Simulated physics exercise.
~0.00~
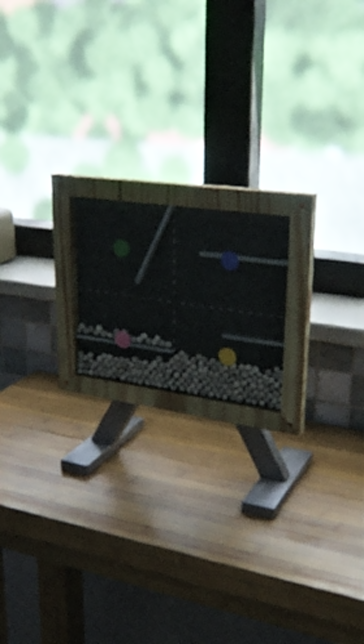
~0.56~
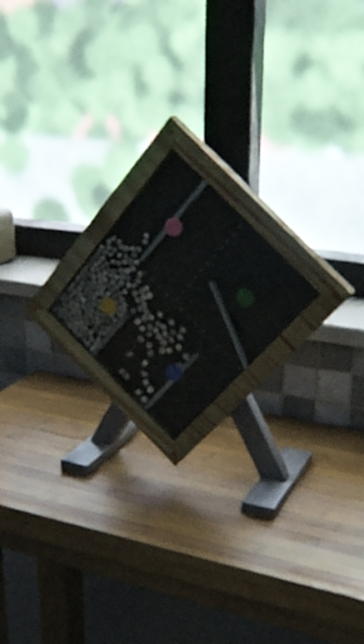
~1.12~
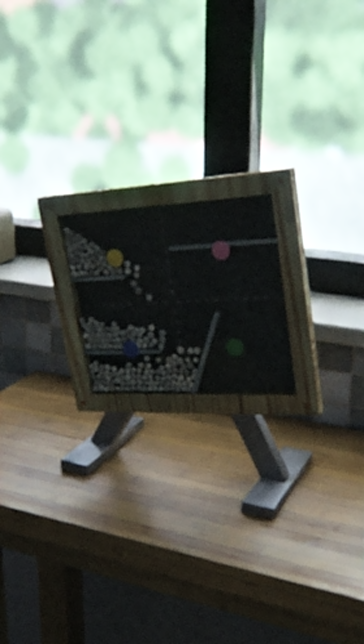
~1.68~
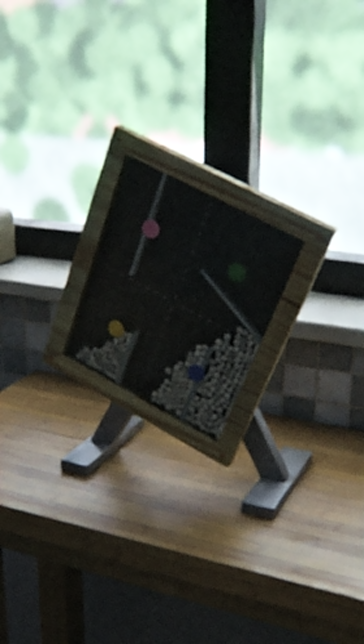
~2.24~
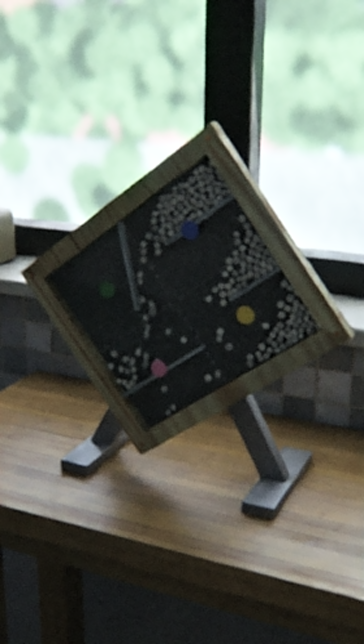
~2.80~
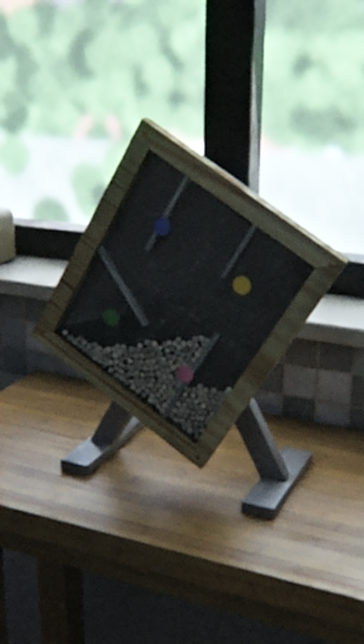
The clip shows a wood-edged display case of white beads on a stand by a window, turning clockwise until nearly upside down, then swinging back anticlockwise past level as beads spill between quarters, ending tilted with most beads in the pink quarter and the rest in green.
